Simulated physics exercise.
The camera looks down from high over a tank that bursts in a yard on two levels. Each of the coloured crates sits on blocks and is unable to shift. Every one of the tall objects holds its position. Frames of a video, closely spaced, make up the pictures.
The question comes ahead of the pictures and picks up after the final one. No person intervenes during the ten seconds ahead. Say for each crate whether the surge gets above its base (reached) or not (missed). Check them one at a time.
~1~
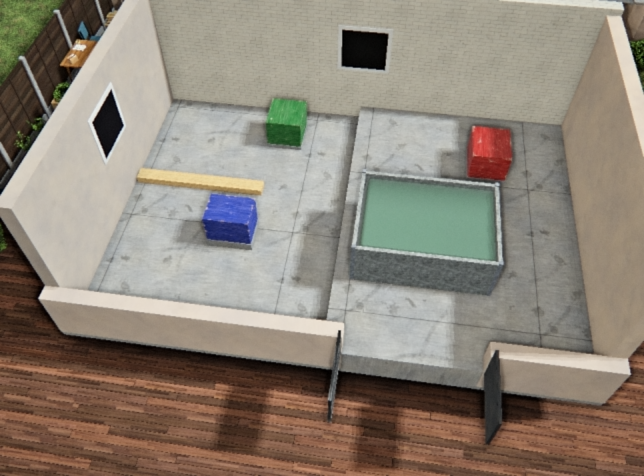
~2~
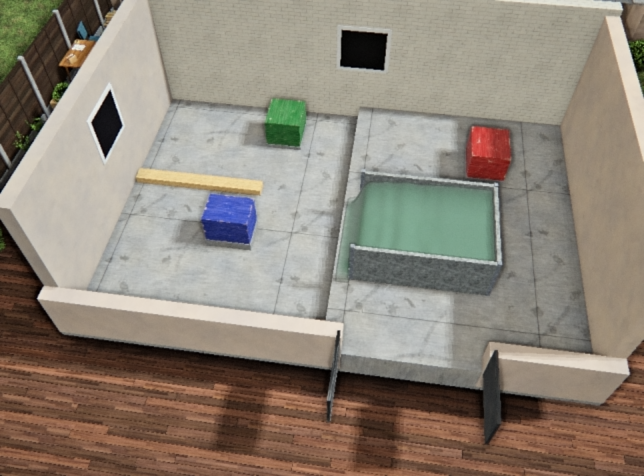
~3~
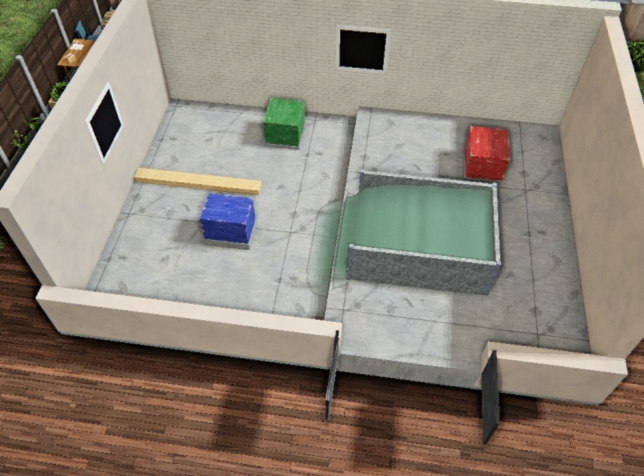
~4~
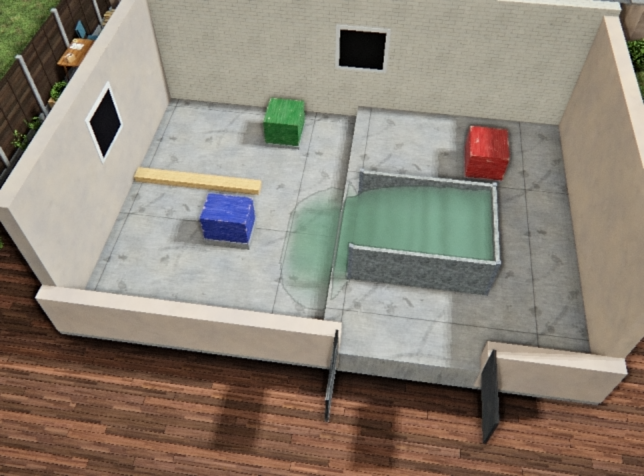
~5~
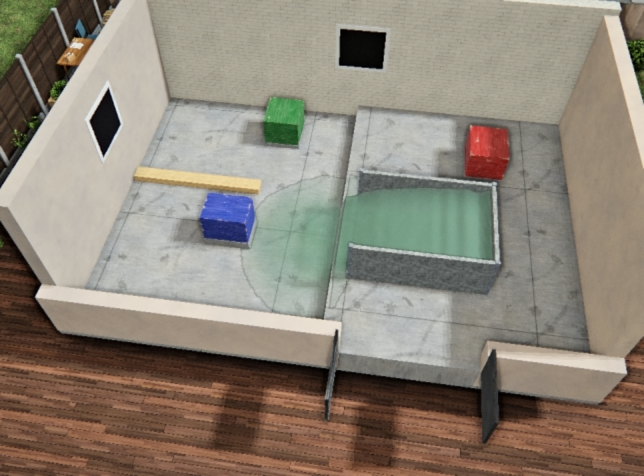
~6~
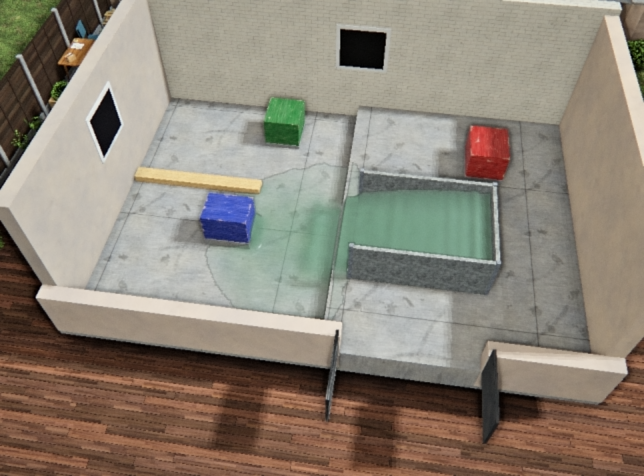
One by one: The blue crate will meet the water; the green crate will meet the water; the red crate will avoid the water.
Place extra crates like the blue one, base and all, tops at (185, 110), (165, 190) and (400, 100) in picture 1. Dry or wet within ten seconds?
Gets flooded, gets flooded, stays clear.
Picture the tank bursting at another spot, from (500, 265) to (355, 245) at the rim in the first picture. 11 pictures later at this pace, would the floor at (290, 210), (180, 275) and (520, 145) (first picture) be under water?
The first point is unwetted, the second swamped, the third unwetted.
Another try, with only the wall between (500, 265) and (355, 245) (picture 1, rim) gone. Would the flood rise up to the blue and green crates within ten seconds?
My reading: Blue stays untouched, green stays untouched.
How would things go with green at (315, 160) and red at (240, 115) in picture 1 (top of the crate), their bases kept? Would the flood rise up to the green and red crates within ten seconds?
My reading: The green one is flooded, the red one is flooded.
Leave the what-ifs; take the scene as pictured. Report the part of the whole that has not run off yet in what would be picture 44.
Close to 100 in a hundred.
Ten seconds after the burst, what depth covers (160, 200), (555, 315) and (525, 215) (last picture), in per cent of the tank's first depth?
Roughly 25 per cent, 0 per cent and 0 per cent.
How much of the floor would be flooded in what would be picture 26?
That works out at 50 %.
A moment on, water covers 35 % of the floor; the blue crate water round its plinth, the green crate water round its plinth, the red crate not reached.
Next, water covers 50 % of the floor; the blue crate water round its plinth, the green crate water round its plinth, the red crate not reached.
Then, water covers 50 % of the floor; the blue crate water round its plinth, the green crate water round its plinth, the red crate not reached.
Later, water covers 55 % of the floor; the blue crate water round its plinth, the green crate water round its plinth, the red crate not reached.
In the end, water covers 55 % of the floor; the blue crate was topped, the green crate was topped, the red crate stayed above the water.
